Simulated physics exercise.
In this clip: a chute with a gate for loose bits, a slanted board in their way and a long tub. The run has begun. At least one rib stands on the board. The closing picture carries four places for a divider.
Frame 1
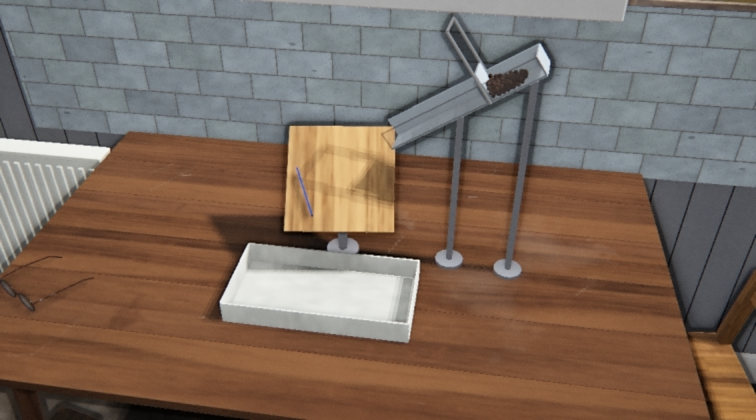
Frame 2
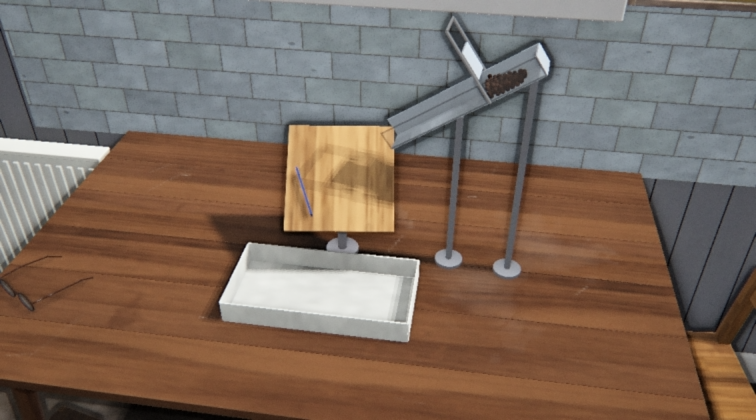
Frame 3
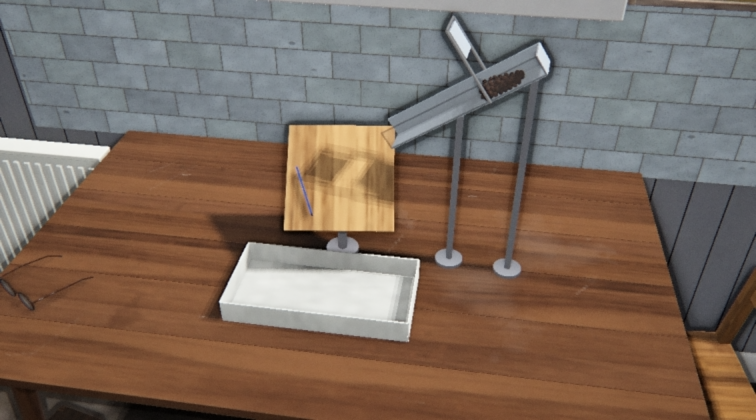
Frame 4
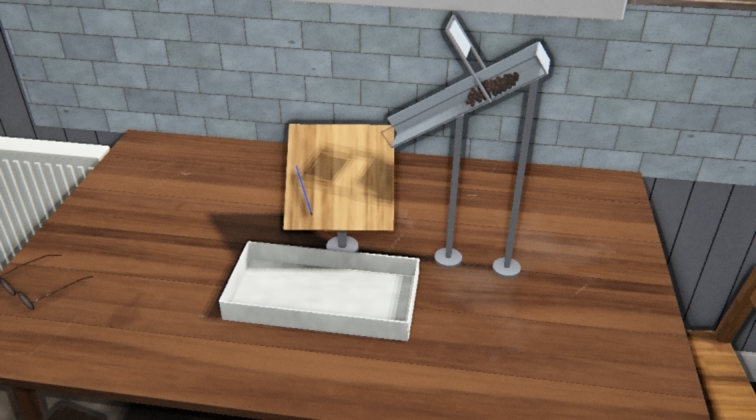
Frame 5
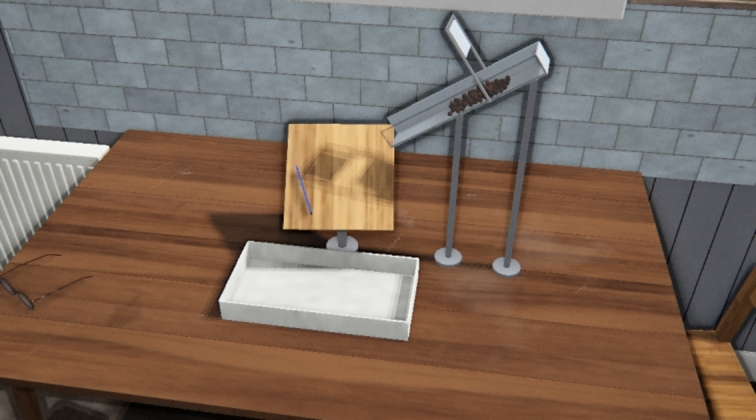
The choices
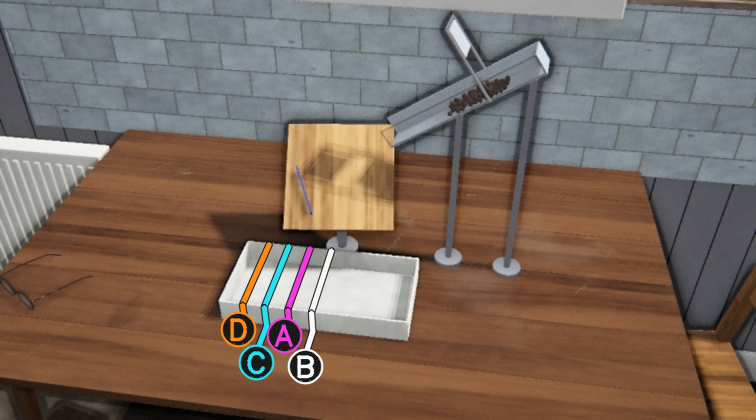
Metal chute on two posts releasing small dark berries as its gate opens, the load sliding down leftward above a wooden table.
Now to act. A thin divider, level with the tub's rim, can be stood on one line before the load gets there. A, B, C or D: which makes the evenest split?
B.
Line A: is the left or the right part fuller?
Right.
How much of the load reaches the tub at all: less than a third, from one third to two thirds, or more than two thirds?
It is more than two thirds.
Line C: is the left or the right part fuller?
Right.
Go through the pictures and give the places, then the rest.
The first frame shows load behind the gate at (503, 82), allspice berries; lip of the chute at (395, 142), sloping gently.
The second frame shows middle of the board at (340, 177), tilted fairly steeply; middle of its low edge at (339, 231); of its high edge at (342, 126).
The third frame shows front corners of the tub at (220, 302) and (408, 323), empty; front of the load at (483, 91).
The fourth frame shows middle of the load at (488, 89); its front at (470, 97), about a quarter of the way to the lip; rib from (296, 166) to (311, 213).
The fifth frame shows middle of the load at (478, 95); its front at (451, 106), about a third of the way to the lip.
On the marked copy, line A crosses the front rim at (288, 309); line B crosses the front rim at (311, 311); line C crosses the front rim at (264, 306); line D crosses the front rim at (242, 303).
Choosing A, of what is caught, a small part on the left of the divider, nearly all on the right.
Choosing B, of what is caught, about a third on the left of the divider, about two thirds on the right.
Choosing C, of what is caught, none on the left of the divider, all on the right.
Choosing D, of what is caught, none on the left of the divider, all on the right.
